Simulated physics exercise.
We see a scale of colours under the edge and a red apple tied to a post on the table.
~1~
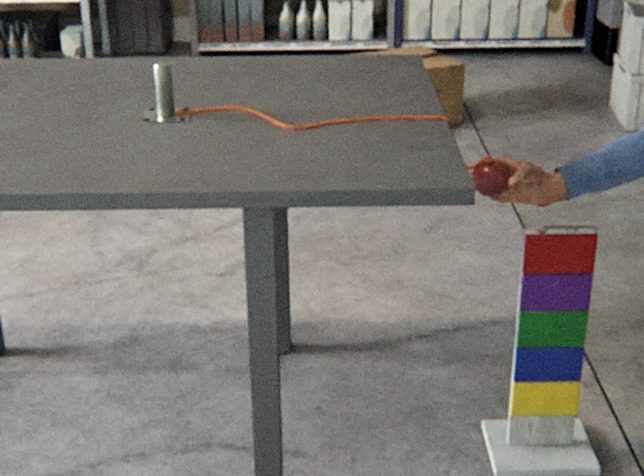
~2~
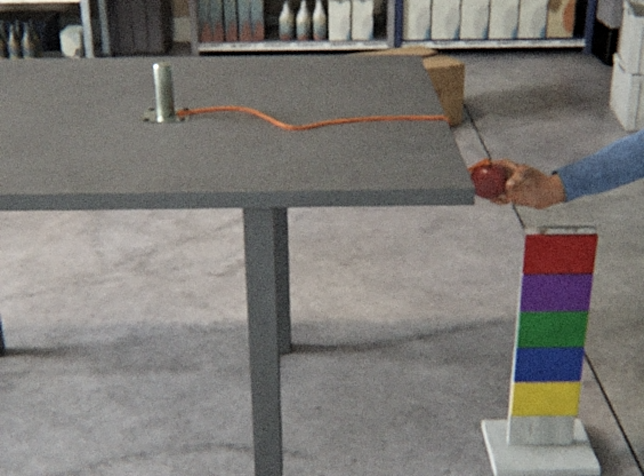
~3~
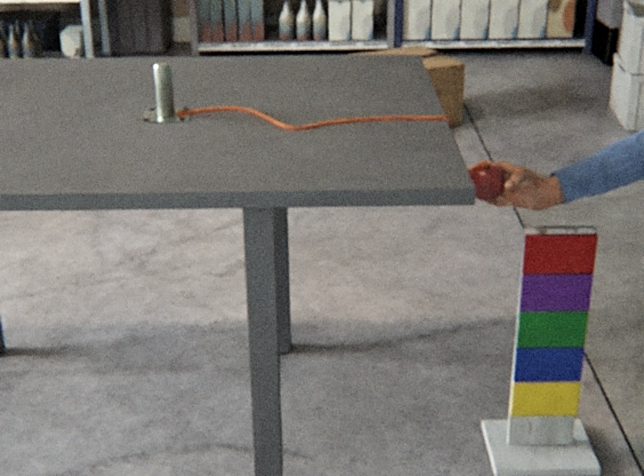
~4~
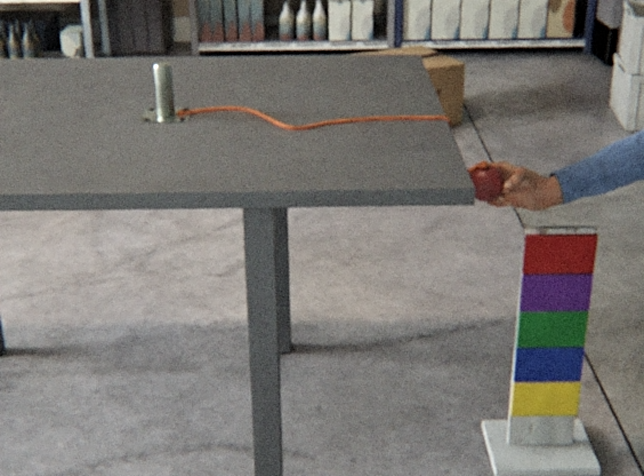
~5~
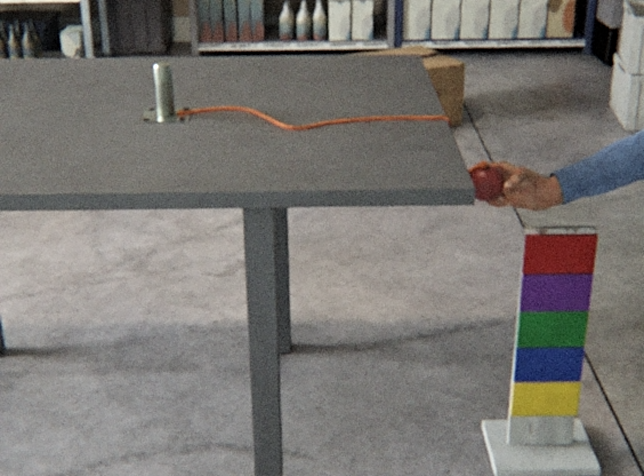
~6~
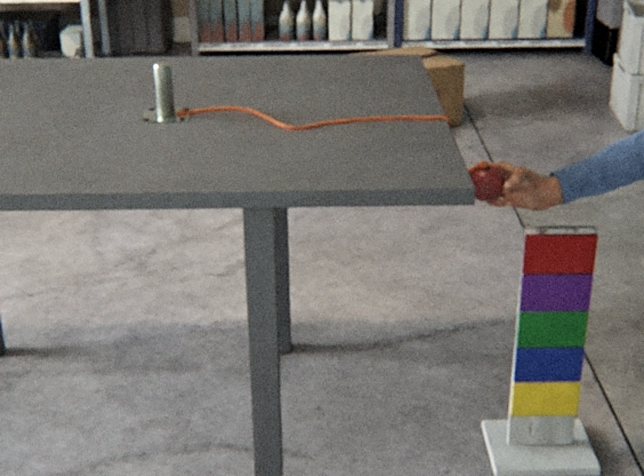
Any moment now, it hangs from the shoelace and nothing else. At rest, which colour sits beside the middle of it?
Its centre is beside red.
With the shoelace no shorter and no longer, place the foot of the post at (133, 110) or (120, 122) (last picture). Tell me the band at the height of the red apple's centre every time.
Taking the two spots in turn: Above them all, then no band.
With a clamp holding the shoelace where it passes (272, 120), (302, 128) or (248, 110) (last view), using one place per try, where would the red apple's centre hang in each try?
Result per try (px, approx.): (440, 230); (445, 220); (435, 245).
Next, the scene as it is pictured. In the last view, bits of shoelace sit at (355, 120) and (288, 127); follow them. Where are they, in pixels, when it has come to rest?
Point one to (394, 120), point two to (321, 118).
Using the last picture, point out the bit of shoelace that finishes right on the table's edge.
(408, 118), approximately.
Early on, apple near (413, 251); level with red.
Midway, apple near (464, 247); level with red.
Finally, apple near (437, 252); level with red. Its middle rests at the red band.
